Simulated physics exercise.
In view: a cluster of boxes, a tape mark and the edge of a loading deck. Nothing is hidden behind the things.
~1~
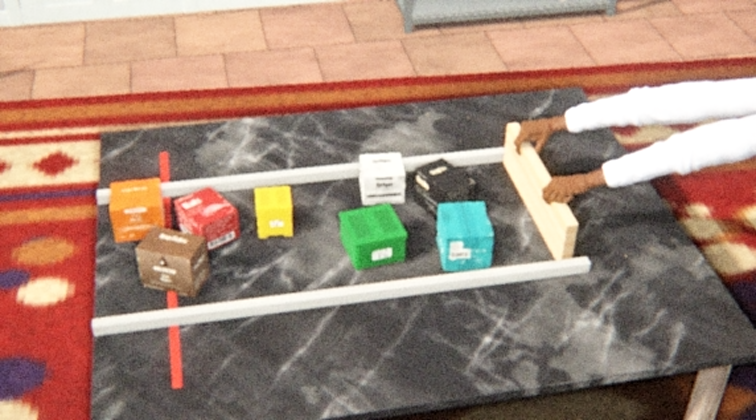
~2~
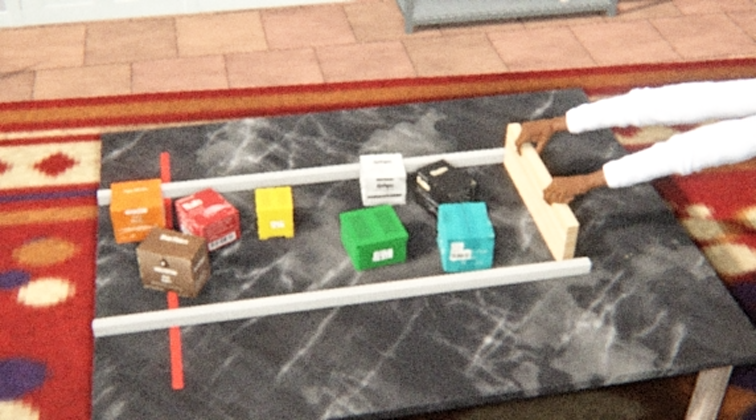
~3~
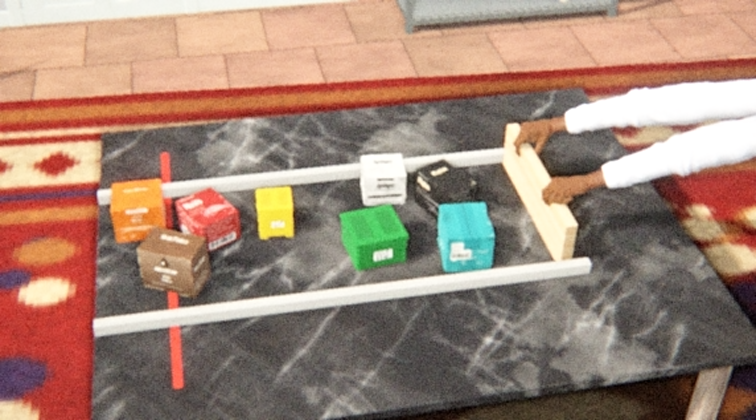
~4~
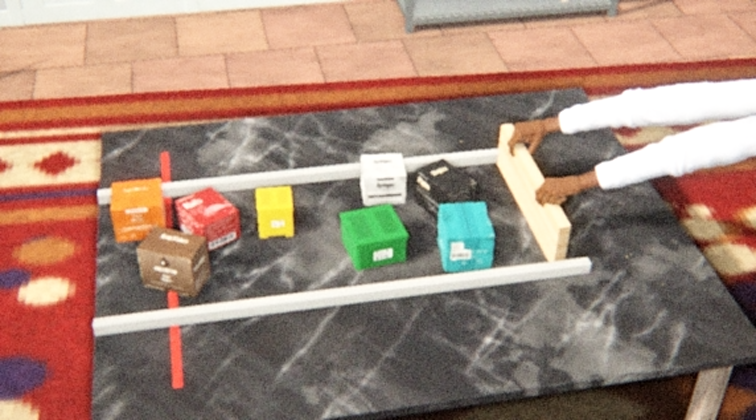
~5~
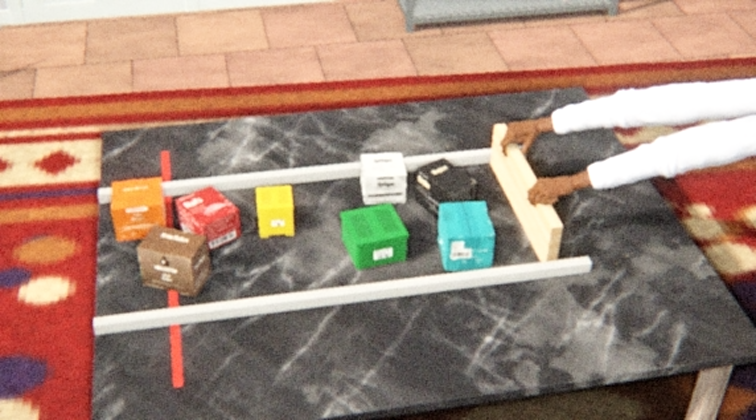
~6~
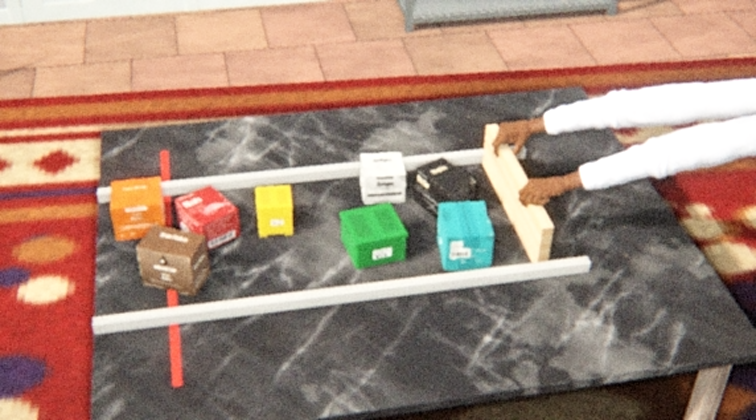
Eight coloured boxes sit scattered between two pale rails on a dark marbled tabletop, seen from above at an angle, with patterned red rugs and tiled floor around it. Orange, brown and red boxes cluster near a red tape strip at left, yellow beside them, and white, green, black and teal ones farther right. Two hands in white sleeves slide a wooden plank slightly left, while the boxes and the view stay still.
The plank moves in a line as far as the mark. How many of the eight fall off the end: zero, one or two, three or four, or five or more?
As it turns out, the number that fall off is three or four.
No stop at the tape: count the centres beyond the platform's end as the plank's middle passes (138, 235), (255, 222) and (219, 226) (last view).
It would be 5, 0 and 2.
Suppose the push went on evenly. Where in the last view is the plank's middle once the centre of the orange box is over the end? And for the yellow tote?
For the orange box at (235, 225), for the yellow tote at (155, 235).
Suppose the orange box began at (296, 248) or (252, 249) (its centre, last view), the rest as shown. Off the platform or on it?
In that order, it comes down; falls.
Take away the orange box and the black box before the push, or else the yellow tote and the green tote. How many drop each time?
The counts: 2 and 2.
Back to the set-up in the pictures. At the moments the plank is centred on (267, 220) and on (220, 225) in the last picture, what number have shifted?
By then 8, and 8.
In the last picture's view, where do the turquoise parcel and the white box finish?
Near (145, 275) and (145, 197).
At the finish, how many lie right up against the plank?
The number is 3.
A little later, none off yet; orange box at rest near (138, 209); brown box at rest near (174, 260); red box at rest near (207, 218).
Next, none off yet; orange box at rest near (138, 209); brown box shifted a little near (157, 263); red box shifted a little near (192, 218).
When it is over, the number that fall off is three or four; down, green tote, red box, brown box and orange box.
